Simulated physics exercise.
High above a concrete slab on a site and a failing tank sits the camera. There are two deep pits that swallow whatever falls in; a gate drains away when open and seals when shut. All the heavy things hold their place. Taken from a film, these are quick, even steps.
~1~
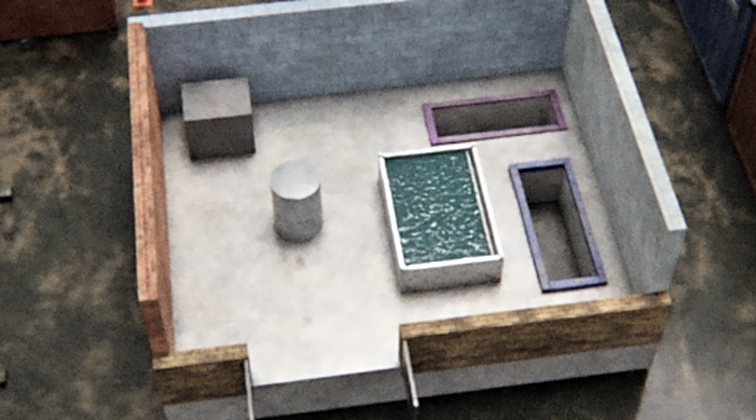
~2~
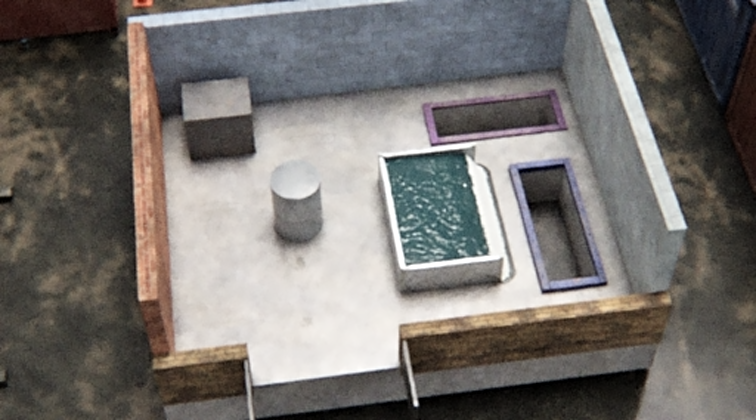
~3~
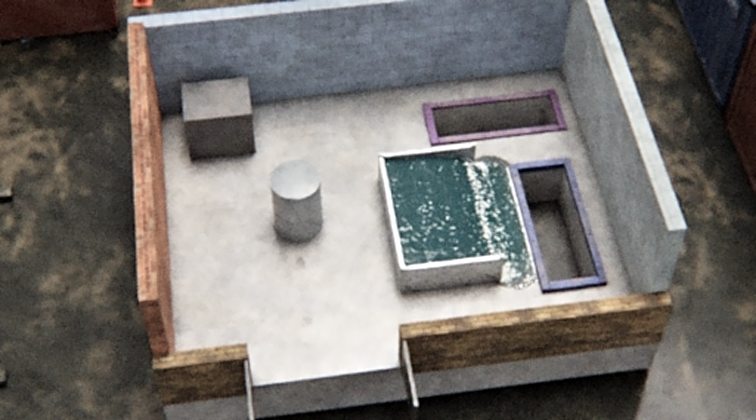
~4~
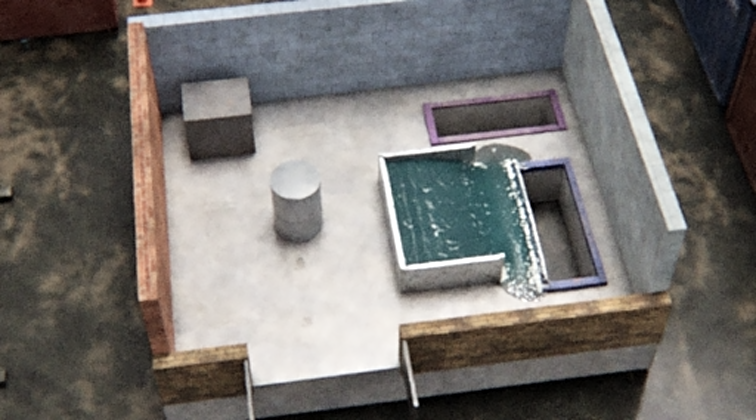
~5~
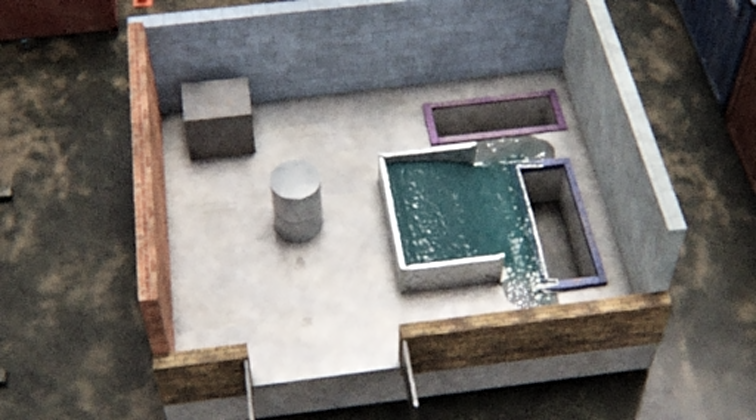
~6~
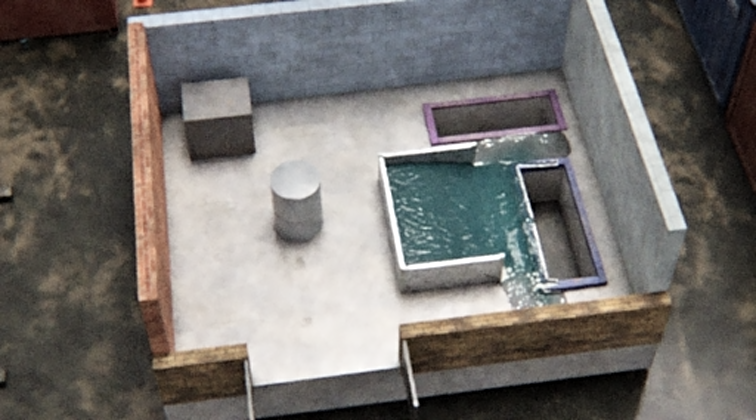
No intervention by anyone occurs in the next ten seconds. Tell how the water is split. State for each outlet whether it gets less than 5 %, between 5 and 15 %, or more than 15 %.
As I see it, the gate takes in a trifling amount - short of five per cent; the purple pit takes in a reasonable amount - five to fifteen per cent; the blue pit takes in a considerable amount - past fifteen per cent.
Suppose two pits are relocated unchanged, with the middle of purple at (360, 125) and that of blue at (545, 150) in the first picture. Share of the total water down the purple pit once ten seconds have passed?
So the purple pit ends up with 2 in a hundred.
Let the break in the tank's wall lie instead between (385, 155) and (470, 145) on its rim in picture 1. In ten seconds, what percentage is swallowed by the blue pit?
The blue pit gets 0 per cent.
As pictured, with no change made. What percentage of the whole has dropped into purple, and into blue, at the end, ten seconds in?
About 12 %, then about 38 %.
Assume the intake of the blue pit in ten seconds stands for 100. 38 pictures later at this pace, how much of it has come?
Estimated share: About 100 %.
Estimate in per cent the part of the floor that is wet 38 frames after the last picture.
Near 35 in a hundred.
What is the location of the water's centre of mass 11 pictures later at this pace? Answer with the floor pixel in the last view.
It is around (481, 229).
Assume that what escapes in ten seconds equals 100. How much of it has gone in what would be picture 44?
Somewhere around 95 per cent, I'd say.
A moment on, water covers 15 % of the floor; the gate 0 %, the purple pit 1 %, the blue pit 26 %.
Next, water covers 20 % of the floor; the gate 0 %, the purple pit 5 %, the blue pit 36 %.
Then, water covers 30 % of the floor; the gate 0 %, the purple pit 9 %, the blue pit 38 %.
Later, water covers 35 % of the floor; the gate 0 %, the purple pit 10 %, the blue pit 39 %.
In the end, water covers 50 % of the floor; the gate 1 %, the purple pit 11 %, the blue pit 39 %.
